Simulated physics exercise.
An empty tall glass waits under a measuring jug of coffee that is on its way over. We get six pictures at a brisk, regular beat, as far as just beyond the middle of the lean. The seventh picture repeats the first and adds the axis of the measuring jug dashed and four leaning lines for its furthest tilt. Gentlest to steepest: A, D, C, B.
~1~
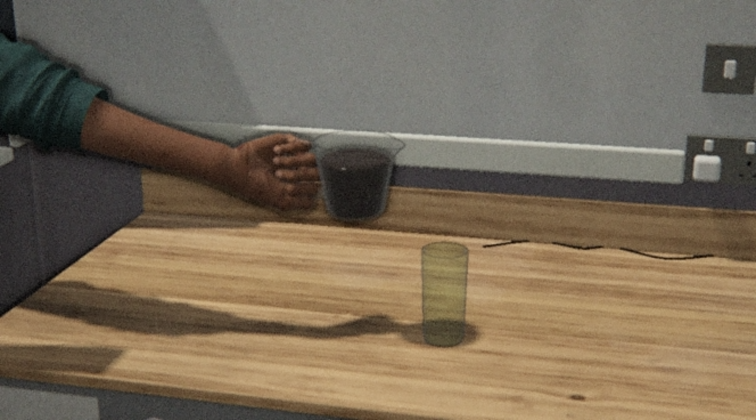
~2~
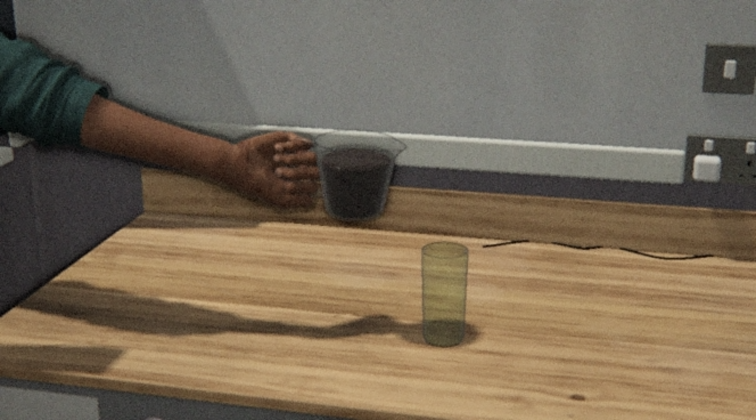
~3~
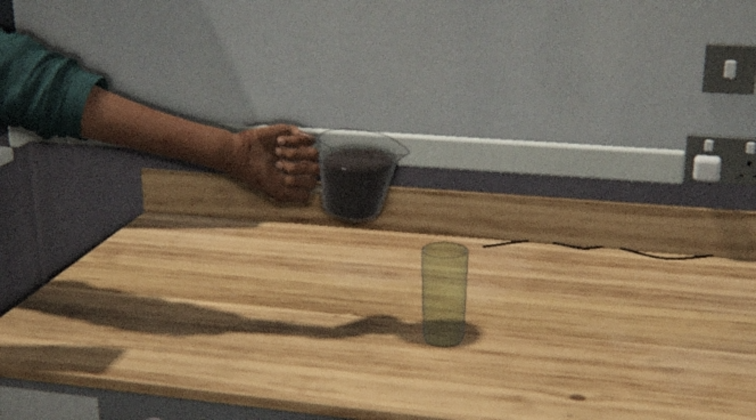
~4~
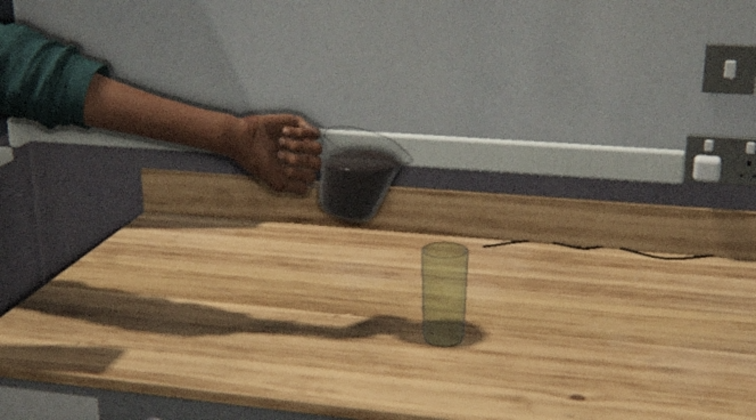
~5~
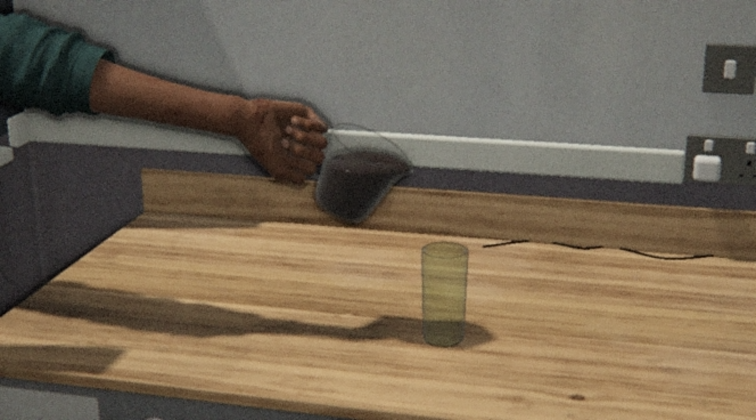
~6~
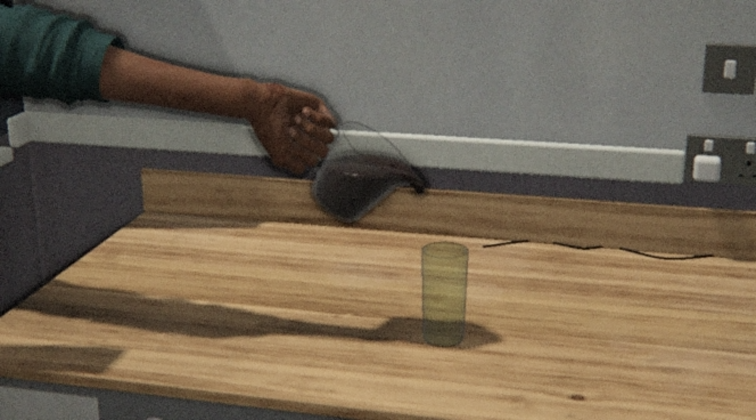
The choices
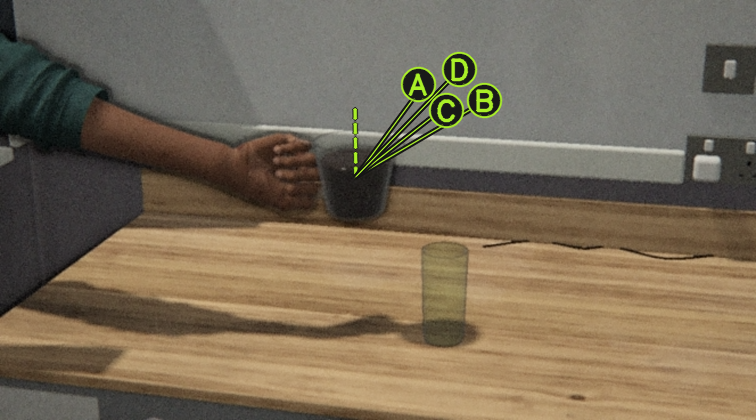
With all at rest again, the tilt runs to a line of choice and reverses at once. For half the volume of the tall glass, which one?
Tilt C does it best.
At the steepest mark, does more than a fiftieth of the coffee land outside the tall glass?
No, it does not.
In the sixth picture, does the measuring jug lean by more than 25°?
Yes.
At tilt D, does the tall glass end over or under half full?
Under.
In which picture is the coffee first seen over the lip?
In picture 6.
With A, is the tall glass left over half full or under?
Under.
On the marked copy, A at (411, 100); B at (470, 109); C at (430, 118); D at (447, 82).
Choosing A, the tall glass ends with about 18 % of what it can hold.
Choosing B, the tall glass ends with about 70 % of what it can hold.
Choosing C, the tall glass ends with about 50 % of what it can hold.
Choosing D, the tall glass ends with about 33 % of what it can hold.
